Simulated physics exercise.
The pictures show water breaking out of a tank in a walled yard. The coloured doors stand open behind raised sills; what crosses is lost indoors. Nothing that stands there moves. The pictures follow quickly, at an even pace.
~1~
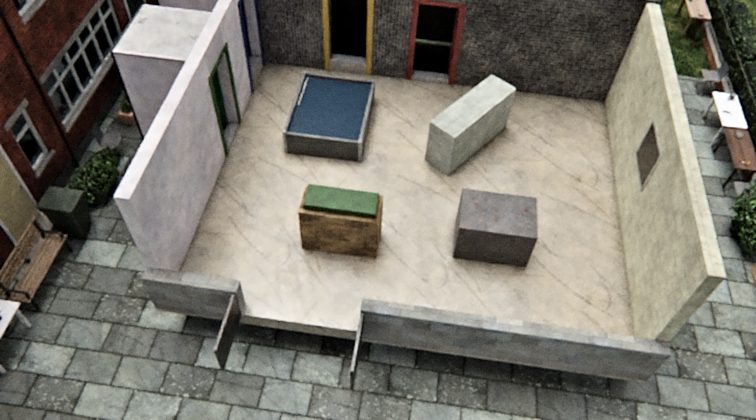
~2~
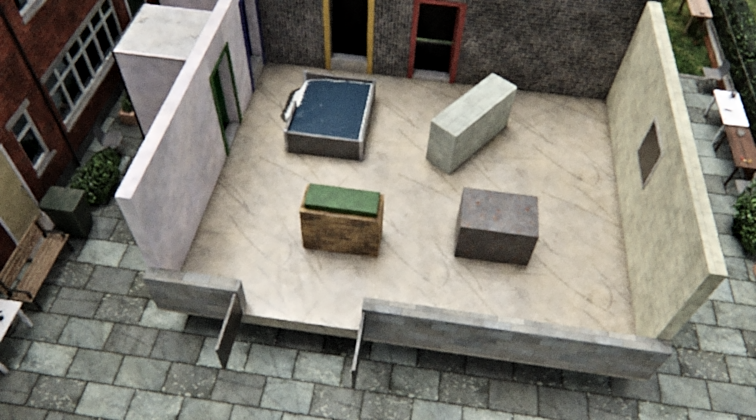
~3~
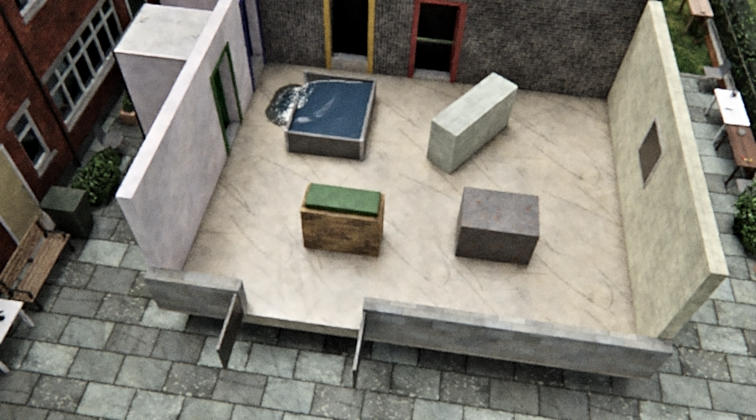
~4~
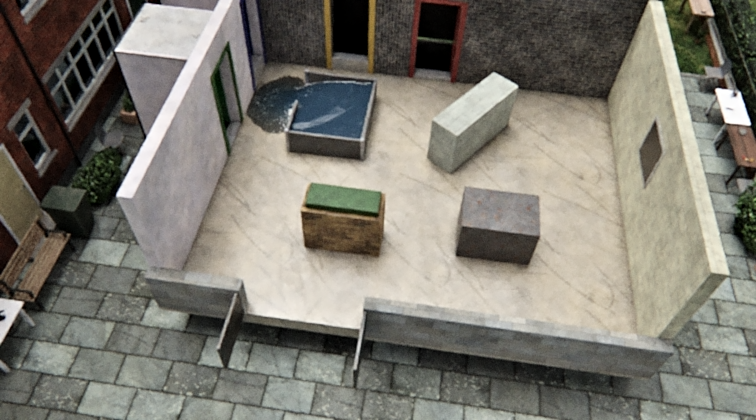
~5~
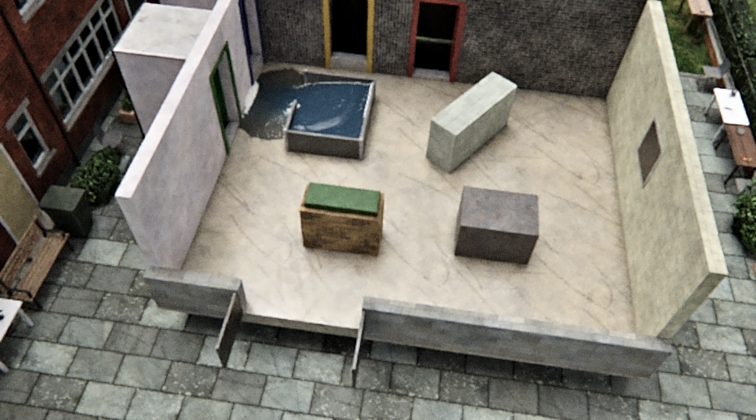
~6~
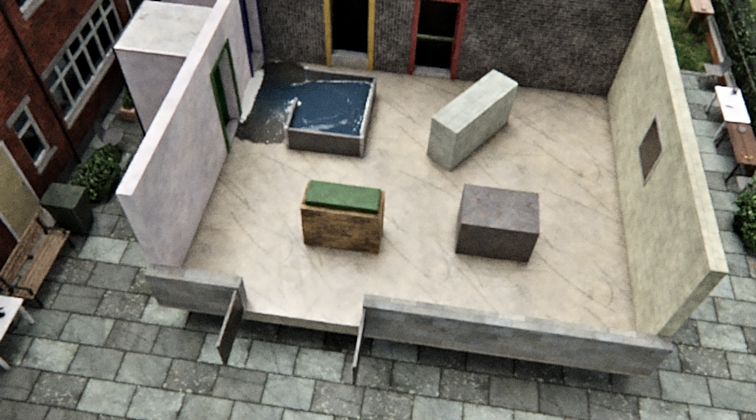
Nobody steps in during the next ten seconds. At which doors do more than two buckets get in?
The green door lets in a lot; the blue door admits no more than that; the yellow door admits no more than that; the red door admits no more than that.
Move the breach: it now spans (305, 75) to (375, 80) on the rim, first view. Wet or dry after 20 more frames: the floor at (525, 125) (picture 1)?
Answer: Covered.
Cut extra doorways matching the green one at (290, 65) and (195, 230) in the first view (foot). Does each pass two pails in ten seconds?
In that order: Lets more in, keeps below it.
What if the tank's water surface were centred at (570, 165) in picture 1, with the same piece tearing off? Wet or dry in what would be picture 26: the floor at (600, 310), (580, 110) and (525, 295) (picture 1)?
In that order: Dry, awash, free of water.
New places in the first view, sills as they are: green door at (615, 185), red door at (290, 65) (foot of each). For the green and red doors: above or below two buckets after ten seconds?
One by one: Green stays under; red lets more in.
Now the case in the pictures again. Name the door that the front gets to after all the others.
It is the door marked red.
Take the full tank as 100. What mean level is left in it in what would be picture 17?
Roughly 52 per cent.
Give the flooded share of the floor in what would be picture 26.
Near 30 in a hundred.
A moment on, water covers 5 % of the floor; the green door under two buckets in, the blue door wet at the sill, nothing in, the yellow door not reached, the red door not reached.
Next, water covers 15 % of the floor; the green door under two buckets in, the blue door under two buckets in, the yellow door wet at the sill, nothing in, the red door not reached.
Then, water covers 30 % of the floor; the green door over two buckets in, the blue door under two buckets in, the yellow door wet at the sill, nothing in, the red door wet at the sill, nothing in.
Later, water covers 45 % of the floor; the green door over two buckets in, the blue door under two buckets in, the yellow door wet at the sill, nothing in, the red door wet at the sill, nothing in.
In the end, water covers 65 % of the floor; the green door over two buckets in, the blue door under two buckets in, the yellow door wet at the sill, nothing in, the red door wet at the sill, nothing in.
